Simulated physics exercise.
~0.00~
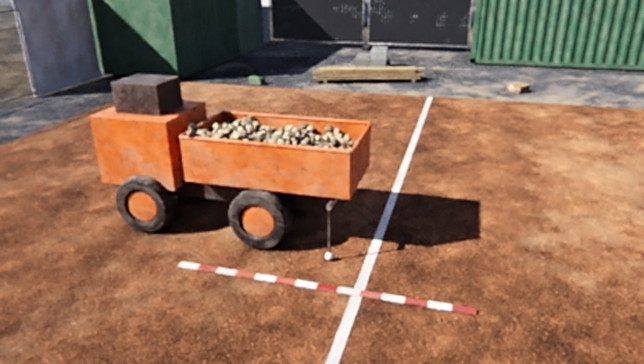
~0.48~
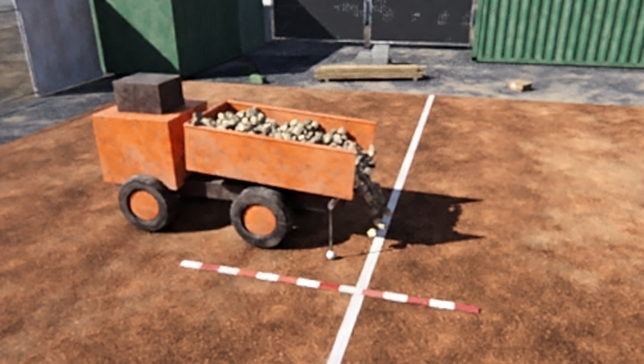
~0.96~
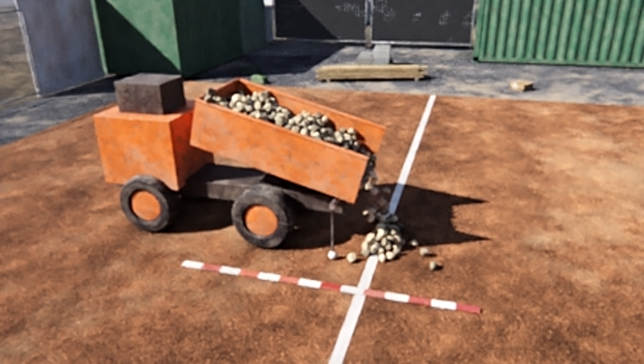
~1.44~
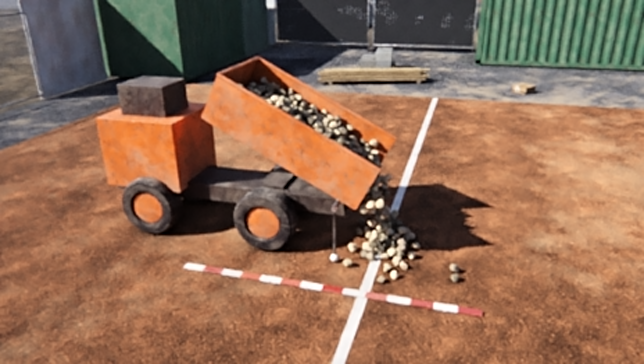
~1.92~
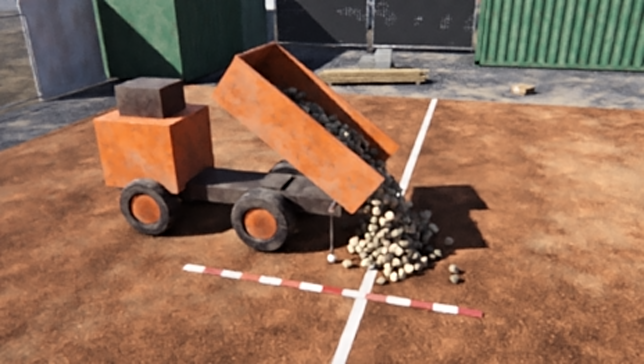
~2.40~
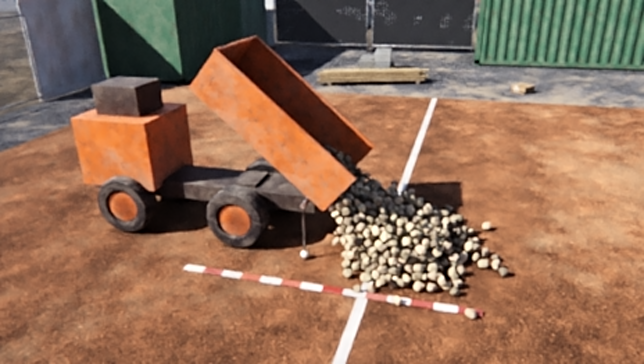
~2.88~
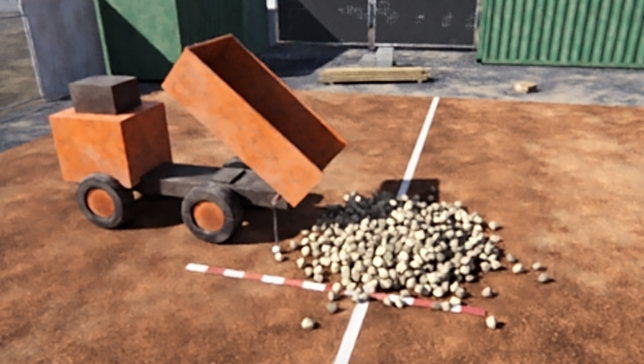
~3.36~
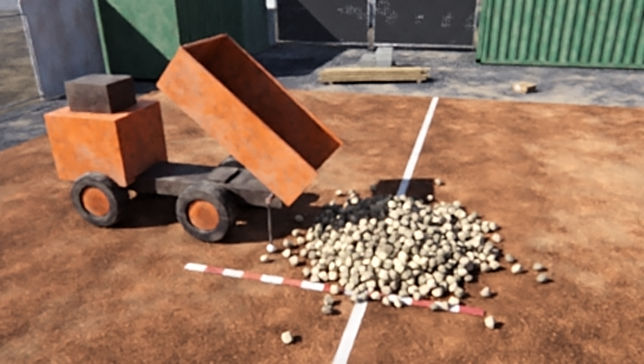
An orange tipping truck with black wheels, its bed full of pale stones, stands at the left of a reddish-brown yard, seen from slightly above with green containers behind. A white line crosses the ground, and a red and white banded rod lies over it. The bed tilts up steeply, and stones trickle, then pour from its right end onto the line. As the pile grows, the truck rolls a short way left with its bed raised. The truck stops, its bed still up and emptied, beside a broad heap covering part of the line and rod.
